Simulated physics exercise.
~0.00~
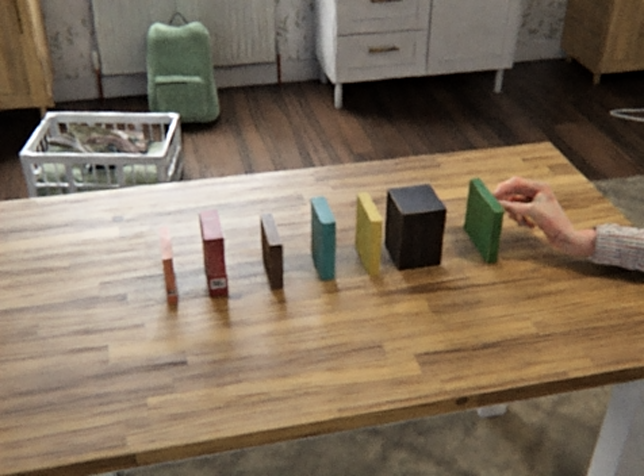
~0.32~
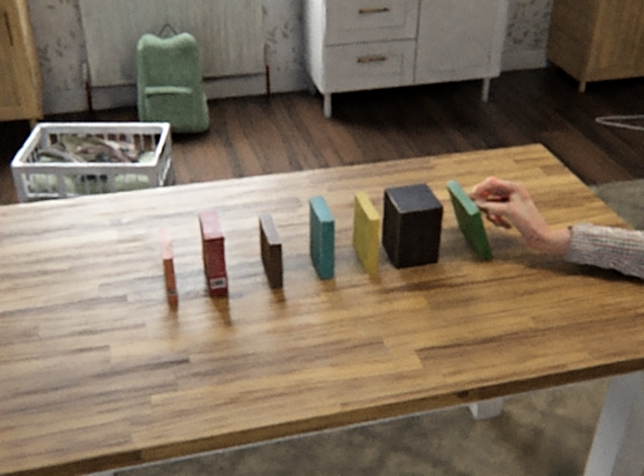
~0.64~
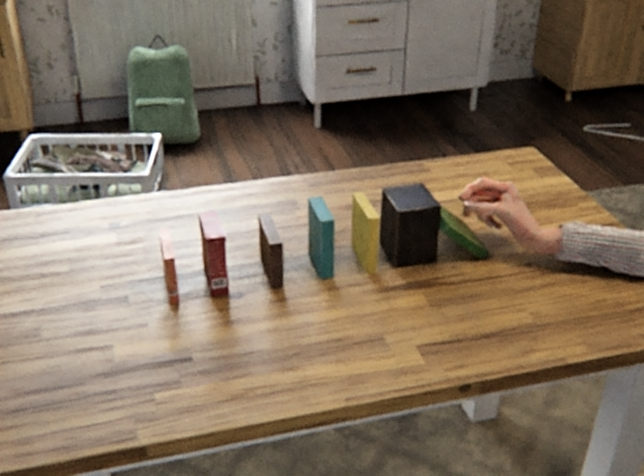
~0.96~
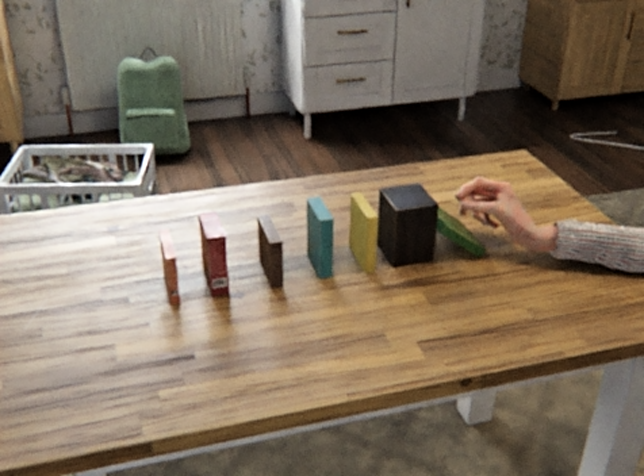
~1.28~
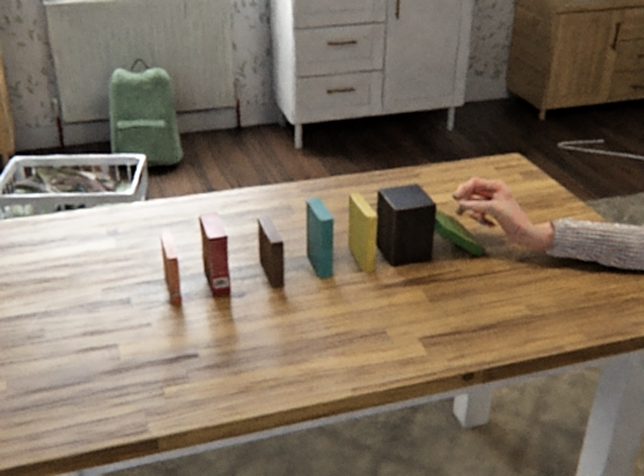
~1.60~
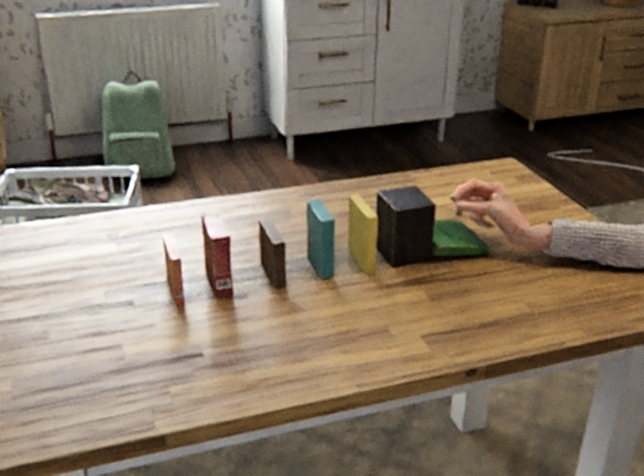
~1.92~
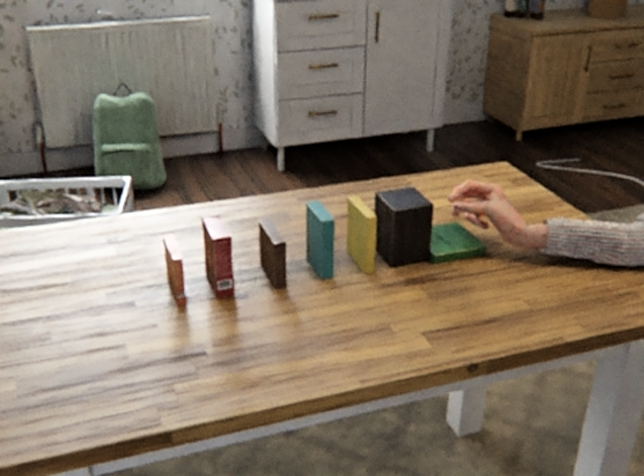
Green block tipped by a hand falling against a black block and slipping flat, while the rest of the row stays standing.
